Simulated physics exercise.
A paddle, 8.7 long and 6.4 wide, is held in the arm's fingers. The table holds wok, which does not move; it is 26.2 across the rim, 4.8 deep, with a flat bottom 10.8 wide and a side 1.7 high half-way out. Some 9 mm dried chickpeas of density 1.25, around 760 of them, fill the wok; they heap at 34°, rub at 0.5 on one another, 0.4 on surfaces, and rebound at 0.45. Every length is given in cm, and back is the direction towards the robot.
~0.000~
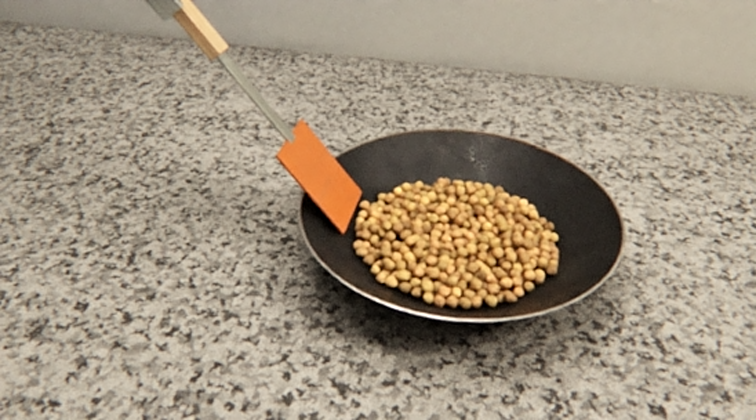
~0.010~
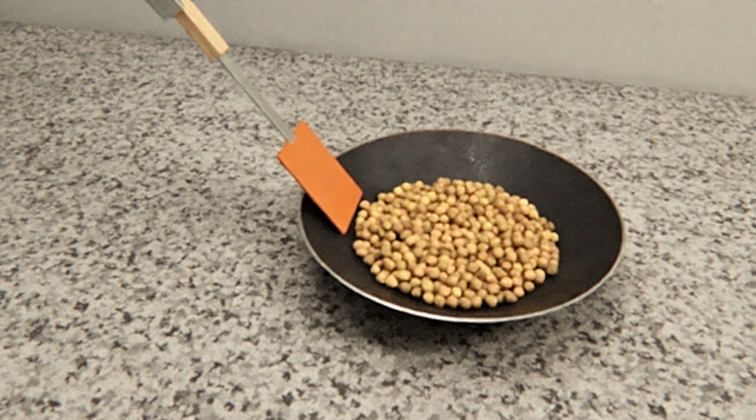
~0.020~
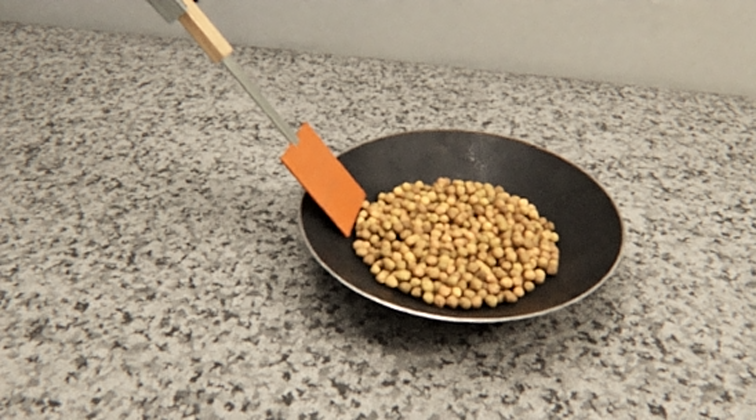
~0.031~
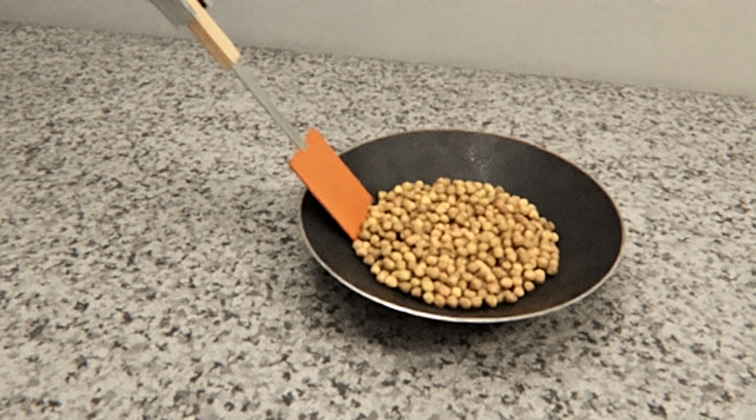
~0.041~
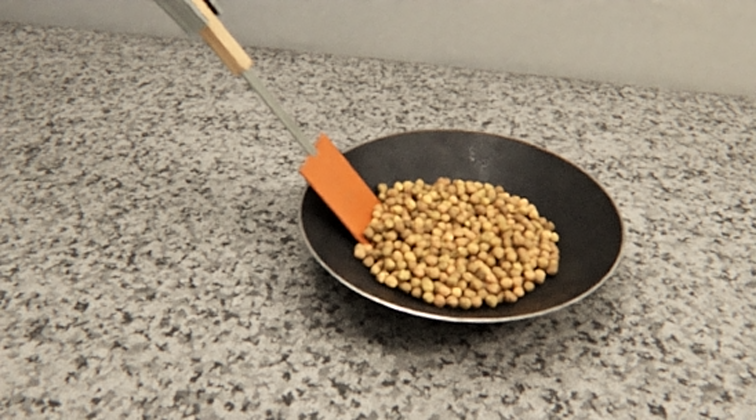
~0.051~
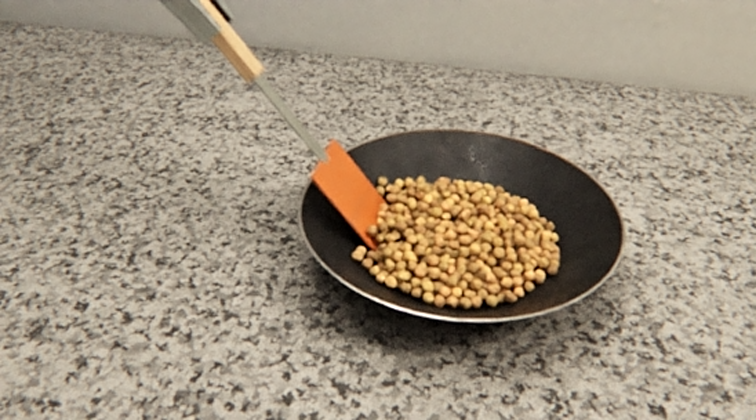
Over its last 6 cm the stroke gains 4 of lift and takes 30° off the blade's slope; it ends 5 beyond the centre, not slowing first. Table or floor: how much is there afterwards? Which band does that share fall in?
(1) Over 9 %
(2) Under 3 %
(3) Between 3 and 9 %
Option 3: Between 3 and 9 %.
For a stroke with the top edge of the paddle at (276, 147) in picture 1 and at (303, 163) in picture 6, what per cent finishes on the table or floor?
My guess would be close to 0 per cent.
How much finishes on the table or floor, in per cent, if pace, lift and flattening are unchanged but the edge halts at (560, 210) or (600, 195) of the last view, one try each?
Around 15 per cent for the first try and 30 per cent for the second.
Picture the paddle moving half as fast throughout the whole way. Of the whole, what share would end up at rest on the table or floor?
Roughly 0 in a hundred.
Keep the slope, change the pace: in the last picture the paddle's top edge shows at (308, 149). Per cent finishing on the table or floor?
My guess is around 0 percent.
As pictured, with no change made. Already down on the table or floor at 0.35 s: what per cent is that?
Share at that moment: About 4 %.
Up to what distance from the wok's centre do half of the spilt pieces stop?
About 26 cm out from the centre.
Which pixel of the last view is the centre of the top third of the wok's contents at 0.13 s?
It is centred at roughly (486, 221).
After 0.09 s, sloping 52°, highest piece 5 above the table; 759 in the wok.
After 0.13 s, sloping 41°, highest piece 6 above the table; 759 in the wok.
After 0.35 s, sloping 22°, highest piece 6 above the table; 715 in the wok, 35 on the table or floor, 9 on the blade or in flight.
After 1.40 s, sloping 22°, highest piece 5 above the table; 714 in the wok, 45 on the table or floor.
At rest, 714 in the wok, 45 on the table or floor. That is 6 % on the table or floor.
